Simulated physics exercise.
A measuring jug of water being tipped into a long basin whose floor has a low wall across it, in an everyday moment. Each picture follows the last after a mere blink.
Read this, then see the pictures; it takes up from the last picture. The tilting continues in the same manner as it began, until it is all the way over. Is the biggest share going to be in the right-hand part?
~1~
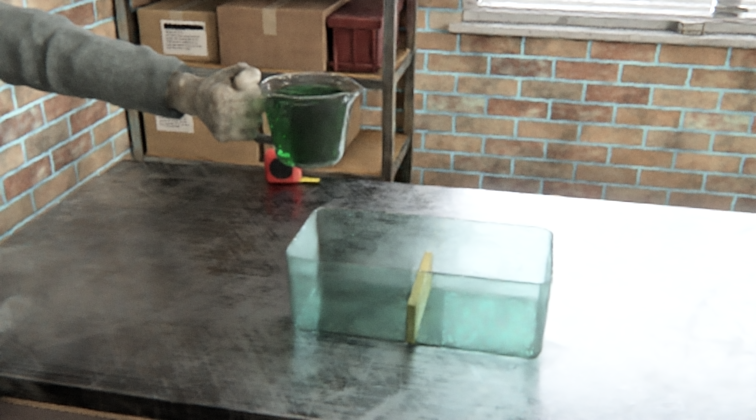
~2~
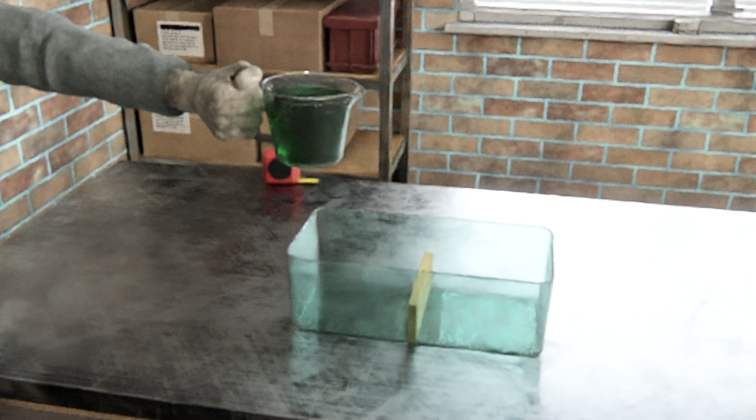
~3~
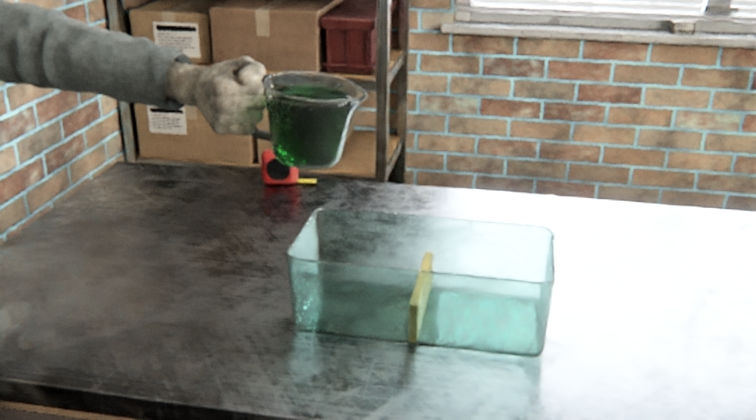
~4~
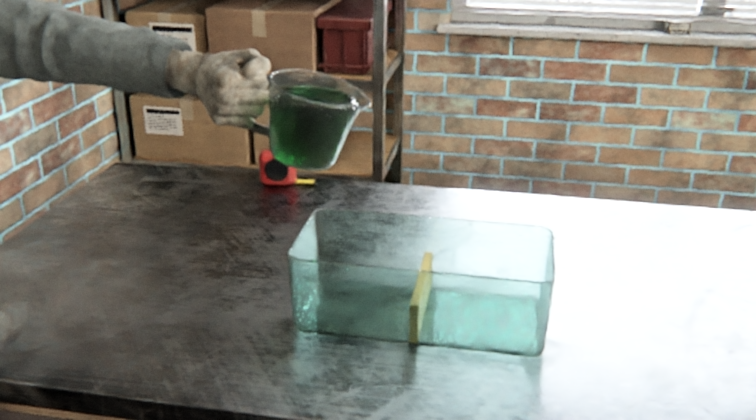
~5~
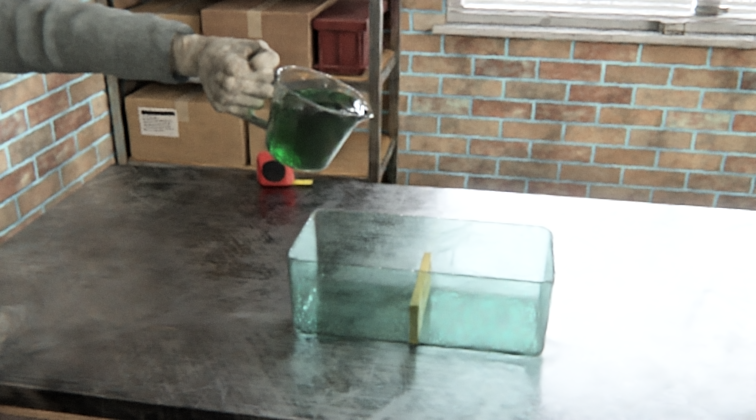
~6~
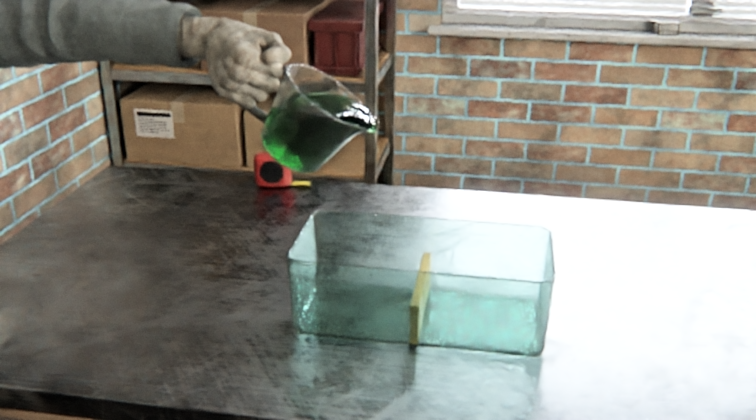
No, the most liquid is found in the left area.
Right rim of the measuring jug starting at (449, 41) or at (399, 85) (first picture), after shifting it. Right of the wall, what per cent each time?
About 85 % the first time, about 70 % the second.
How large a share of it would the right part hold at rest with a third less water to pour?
About 5 parts in a hundred, give or take.
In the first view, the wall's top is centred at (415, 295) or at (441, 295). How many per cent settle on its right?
Around 35 percent in try one and around 10 percent in try two.
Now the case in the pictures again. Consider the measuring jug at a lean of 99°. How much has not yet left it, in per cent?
Roughly 35 in a hundred.
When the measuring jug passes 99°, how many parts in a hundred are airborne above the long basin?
Around 35 %.
A moment on, the tilt is 99° and 35 per cent is still to pour, 22 is left of the wall and 9 right of it.
Next, the tilt is 111° and 2 per cent is still to pour, 78 is left of the wall and 11 right of it.
Then the tilt is 111° and 0 per cent is still to pour, 80 is left of the wall and 13 right of it.
Later the tilt is 111° and 0 per cent is still to pour, 81 is left of the wall and 14 right of it.
At rest 81 per cent lies left of the wall, 14 right of it and 6 outside.
